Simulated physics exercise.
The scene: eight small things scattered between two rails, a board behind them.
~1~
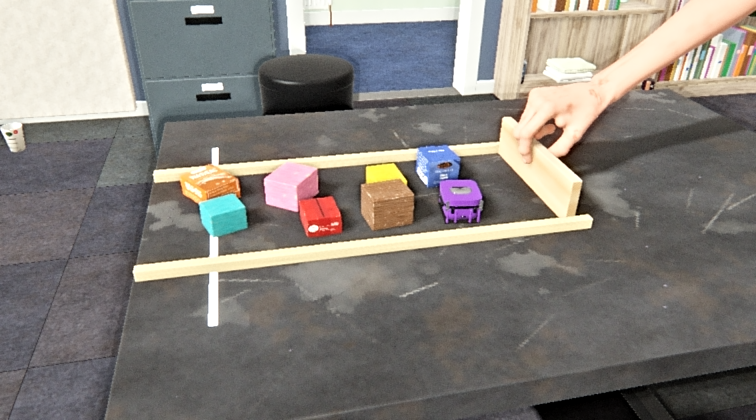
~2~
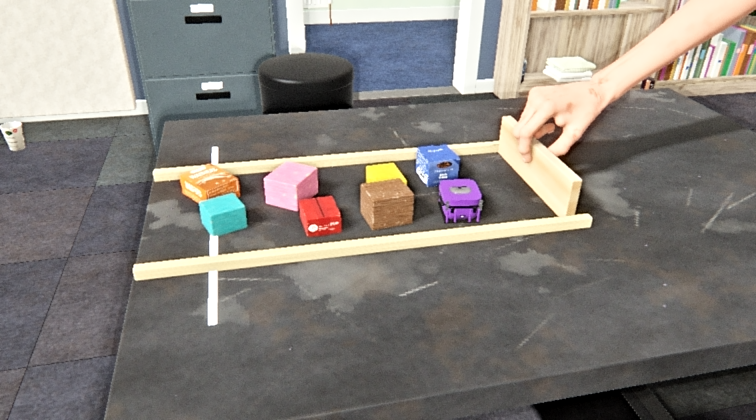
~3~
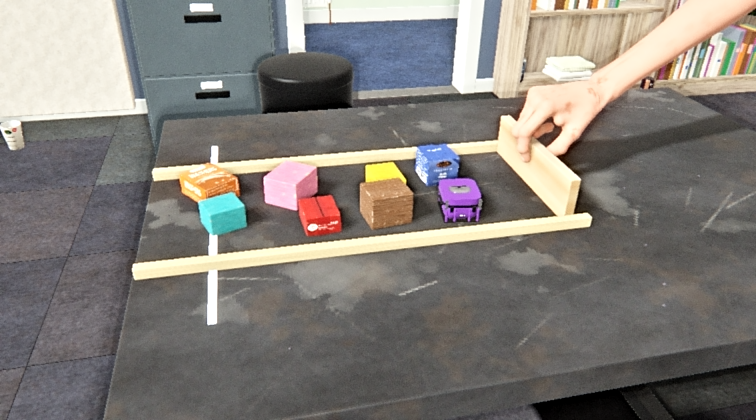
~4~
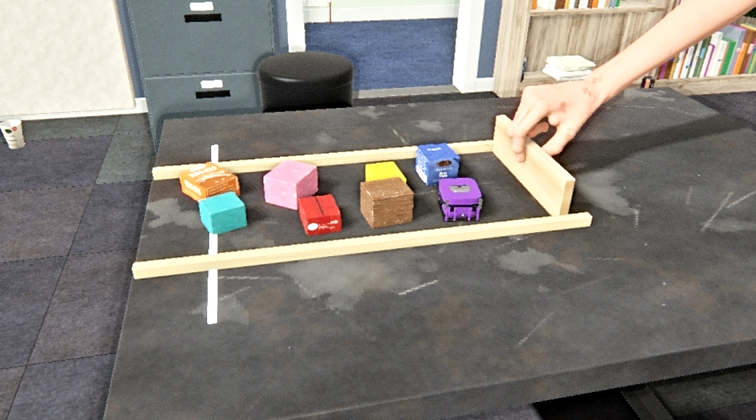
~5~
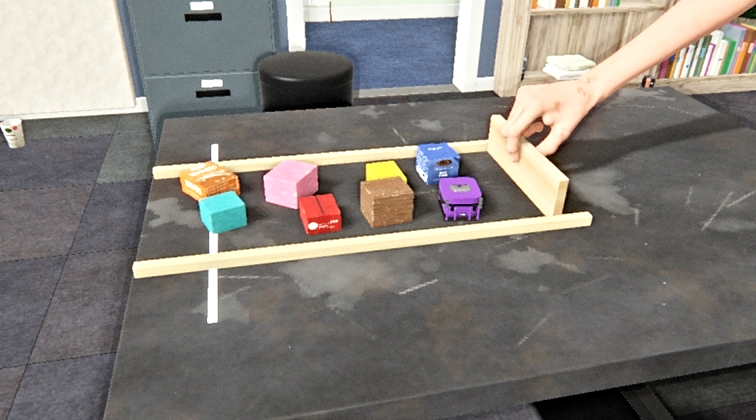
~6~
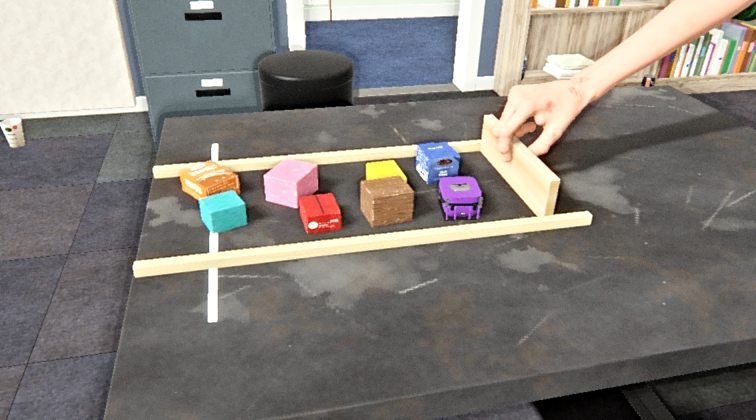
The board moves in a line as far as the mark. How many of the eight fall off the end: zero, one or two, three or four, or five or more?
The number that fall off is three or four.
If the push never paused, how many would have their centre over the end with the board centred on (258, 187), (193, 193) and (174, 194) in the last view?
It would be 2, 6 and 6.
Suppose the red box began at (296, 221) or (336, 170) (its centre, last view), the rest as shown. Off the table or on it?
The red box is lost; remains up.
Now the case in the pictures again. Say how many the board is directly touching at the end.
2 of them.
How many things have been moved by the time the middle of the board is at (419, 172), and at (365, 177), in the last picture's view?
First 4, then 6.
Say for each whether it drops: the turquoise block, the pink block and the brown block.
The turquoise block goes over, the pink block tumbles off, the brown block holds on.
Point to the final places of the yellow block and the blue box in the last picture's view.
About (160, 197), and the other about (195, 182).
A little later, none off yet; orange box at rest near (210, 182); turquoise block at rest near (223, 212); pink block at rest near (292, 183).
Next, none off yet; orange box shifted a little near (185, 183); turquoise block shifted about its own width near (183, 215); pink block shifted about its own width near (227, 190).
When it is over, the number that fall off is three or four; down, red box, pink block, turquoise block and orange box.
